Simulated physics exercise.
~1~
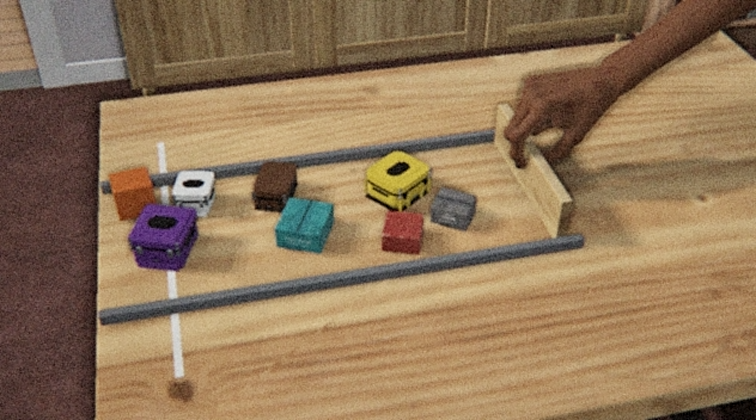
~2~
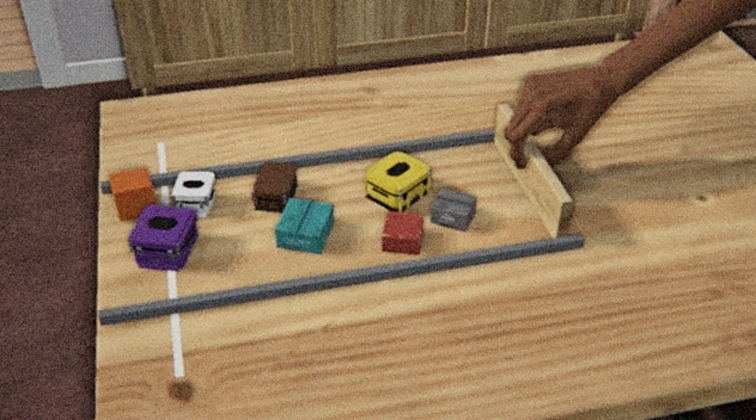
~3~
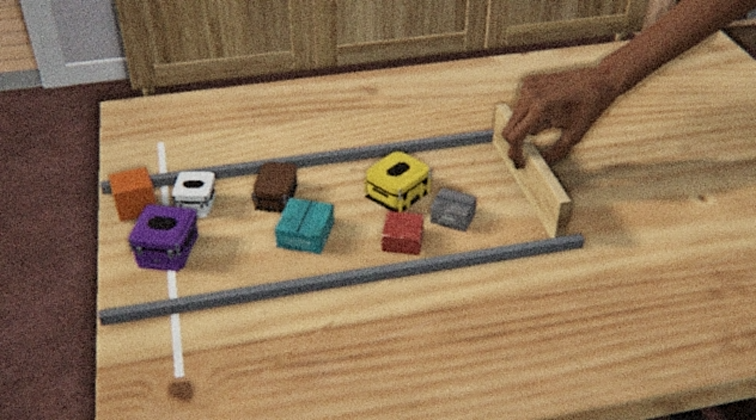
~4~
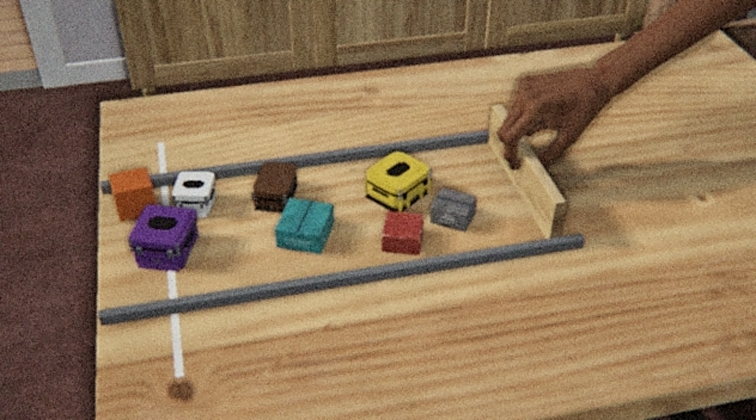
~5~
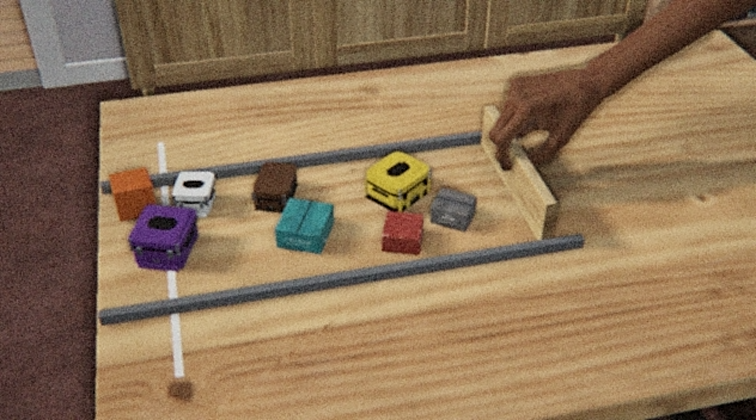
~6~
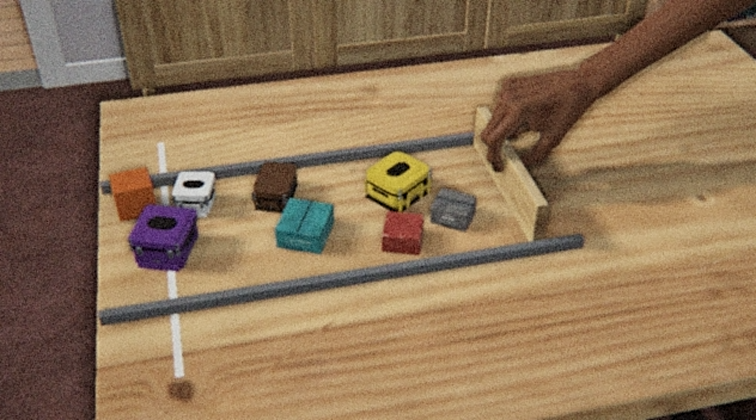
A hand sliding an upright wooden board slightly left between two gray rails on a table, the colorful boxes ahead staying still.
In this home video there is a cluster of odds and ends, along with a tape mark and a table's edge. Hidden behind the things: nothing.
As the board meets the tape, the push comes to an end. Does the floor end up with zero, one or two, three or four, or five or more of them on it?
Three up to four drop.
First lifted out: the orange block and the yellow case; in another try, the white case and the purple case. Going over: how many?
First 1, then 2.
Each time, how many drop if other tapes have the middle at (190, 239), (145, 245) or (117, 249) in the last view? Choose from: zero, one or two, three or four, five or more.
In that order: 3 or 4; more than four; five or more.
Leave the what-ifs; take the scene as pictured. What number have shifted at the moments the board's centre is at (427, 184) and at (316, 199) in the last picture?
The first count is 3, and then it's 5.
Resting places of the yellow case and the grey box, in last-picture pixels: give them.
The yellow case ends up near (138, 208), and the grey box near (149, 256).
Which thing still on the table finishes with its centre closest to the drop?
That would be the turquoise box.
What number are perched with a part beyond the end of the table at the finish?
The count would be 1.
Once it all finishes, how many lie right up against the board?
3 of them.
A little later, none off yet; orange block at rest near (133, 194); purple case at rest near (165, 237); white case at rest near (195, 195).
When it is over, the number that fall off is three or four; down, brown case, white case, purple case and orange block.
